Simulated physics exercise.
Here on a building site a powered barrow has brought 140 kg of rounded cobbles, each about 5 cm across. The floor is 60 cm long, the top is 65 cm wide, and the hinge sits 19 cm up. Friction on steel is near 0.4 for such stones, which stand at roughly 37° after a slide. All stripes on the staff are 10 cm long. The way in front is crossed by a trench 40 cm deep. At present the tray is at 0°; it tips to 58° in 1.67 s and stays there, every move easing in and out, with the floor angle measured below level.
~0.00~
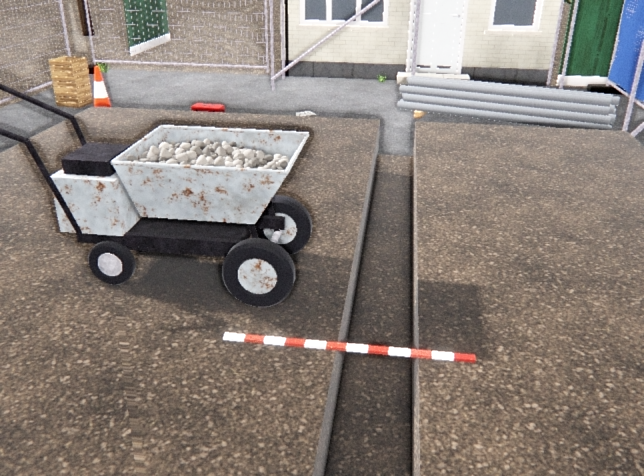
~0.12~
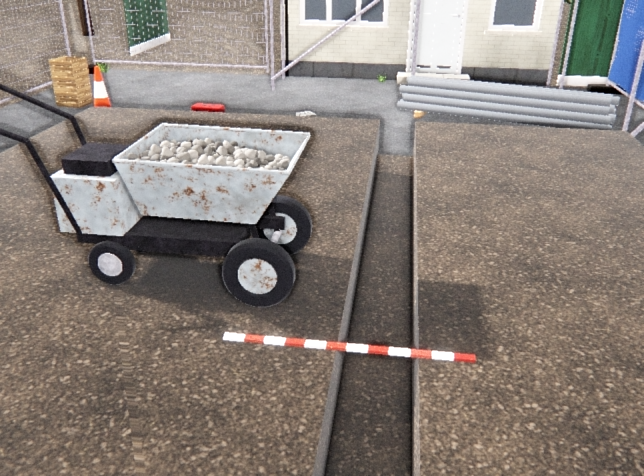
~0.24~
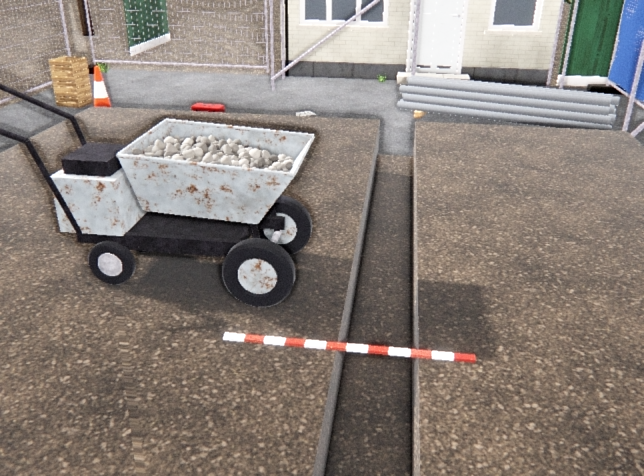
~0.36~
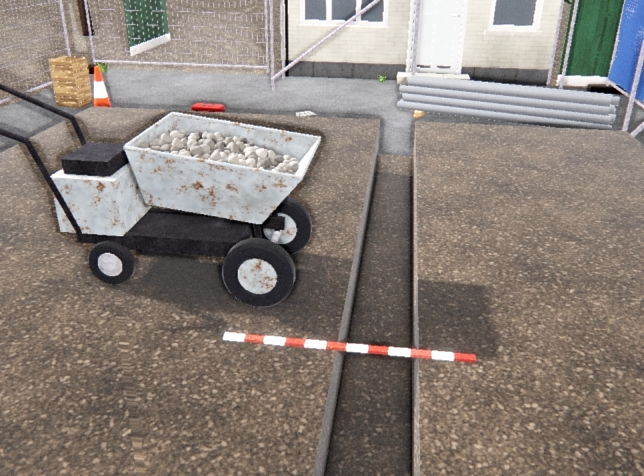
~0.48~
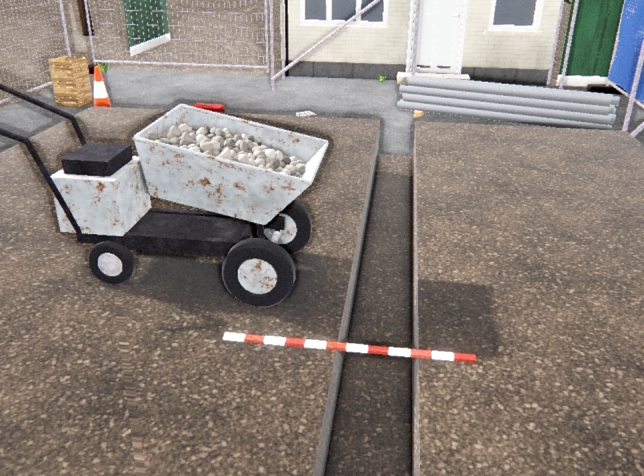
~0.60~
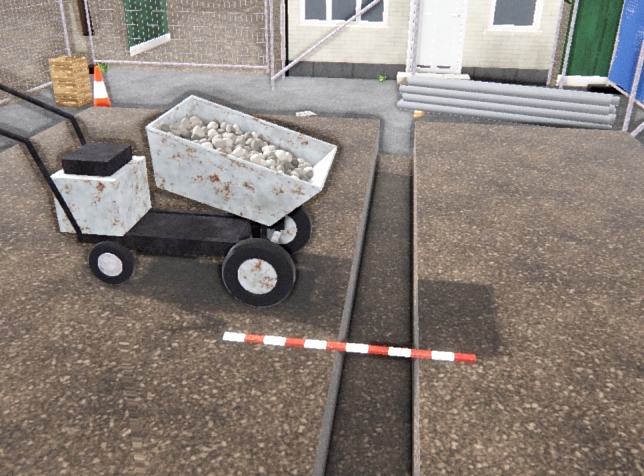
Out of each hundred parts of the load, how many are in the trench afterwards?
About 38 out of 100.
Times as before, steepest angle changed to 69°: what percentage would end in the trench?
In that case some 70 per cent.
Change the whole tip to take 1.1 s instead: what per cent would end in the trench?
35 per cent.
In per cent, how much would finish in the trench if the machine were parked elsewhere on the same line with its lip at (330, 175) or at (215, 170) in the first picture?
Around 10 and then 30 percent.
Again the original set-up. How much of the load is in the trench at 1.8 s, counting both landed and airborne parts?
Some 10 per cent of the load by that point.
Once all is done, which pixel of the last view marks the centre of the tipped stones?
Roughly at pixel (395, 337).
After 1.2 s the floor is at 49°; 100 % in the tray; the foremost stones are at (358, 209).
After 1.8 s the floor is at 58°; 86 % in the tray, 12 % in the trench, 2 % past the trench; the foremost stones are at (437, 276).
After 2.1 s the floor is at 58°; 69 % in the tray, 22 % in the trench, 8 % past the trench; the foremost stones are at (485, 279).
After 4.1 s the floor is at 58°; 52 % in the tray, 38 % in the trench, 10 % past the trench; the foremost stones are at (523, 281).
